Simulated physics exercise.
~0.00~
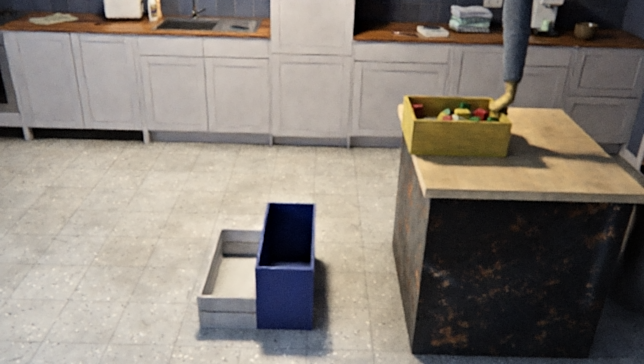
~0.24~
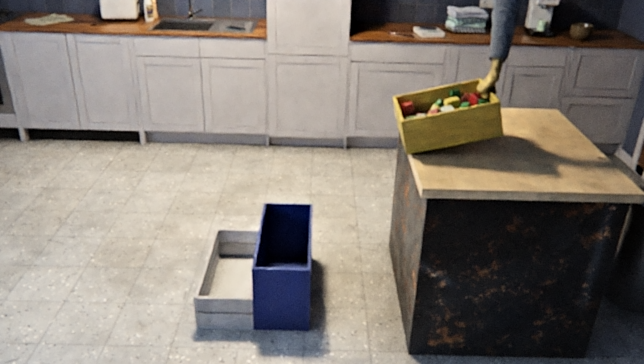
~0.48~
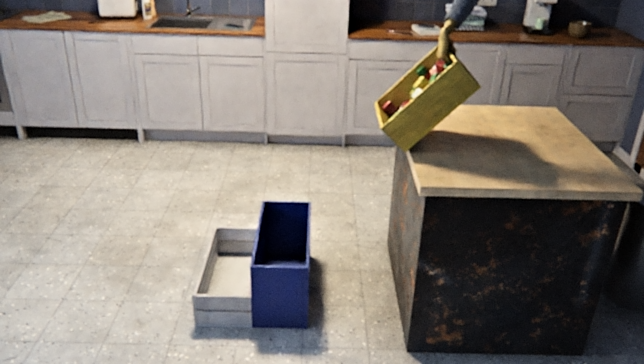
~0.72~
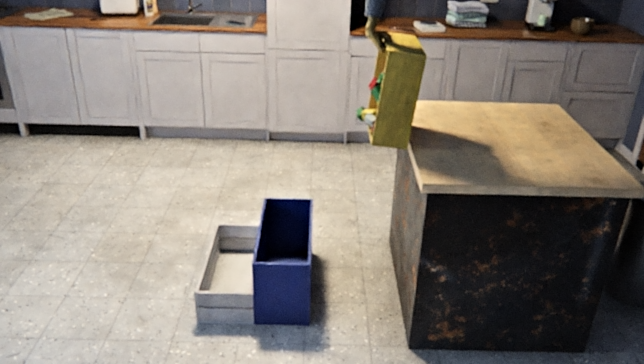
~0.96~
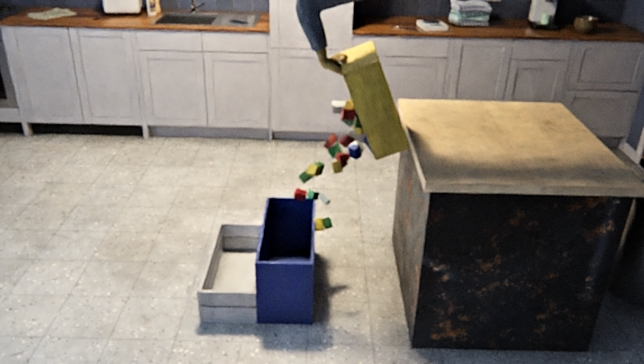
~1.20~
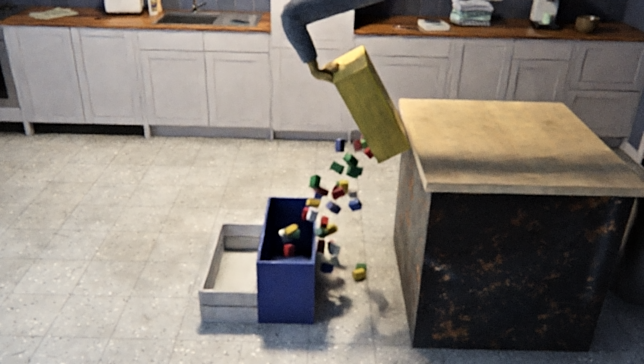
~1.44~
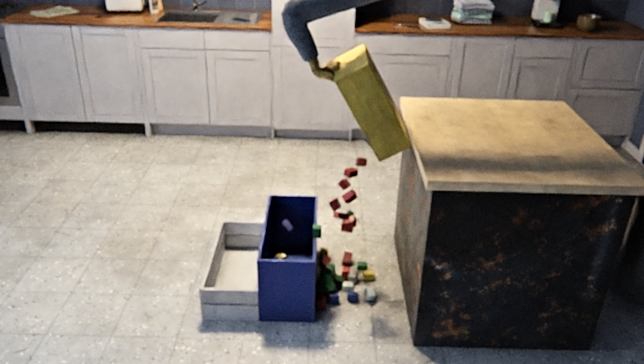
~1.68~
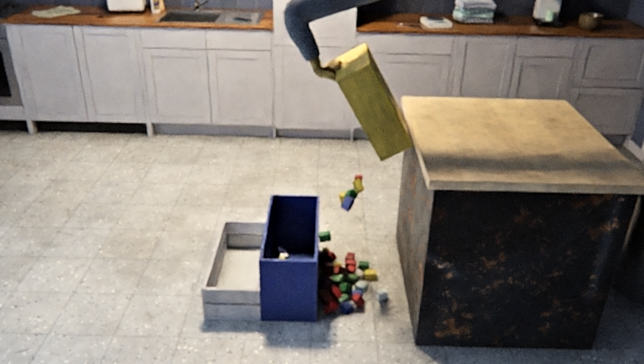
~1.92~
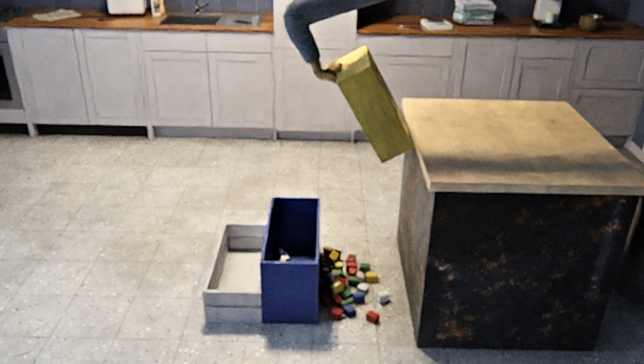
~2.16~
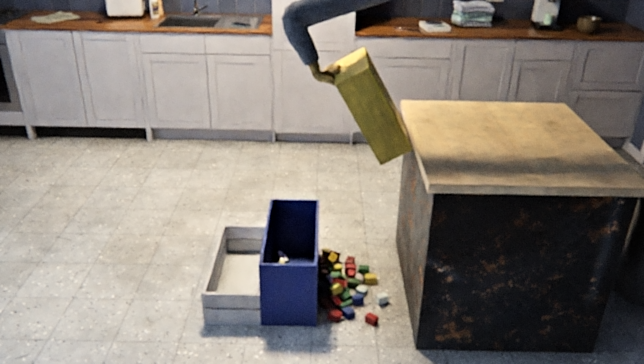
In a kitchen with pale cabinets, a yellow box full of colourful toy bricks sits on a bench at the right, while a blue tub and a low white box stand on the floor to its left. A sleeved arm reaches down from above and tilts the yellow box leftward over the edge of the bench. As it tips past upright, bricks tumble out in a loose stream. Some drop into the blue tub, but many fall short and scatter on the floor. Finally the arm holds the upturned box still, with a pile of bricks lying between the tub and the bench.
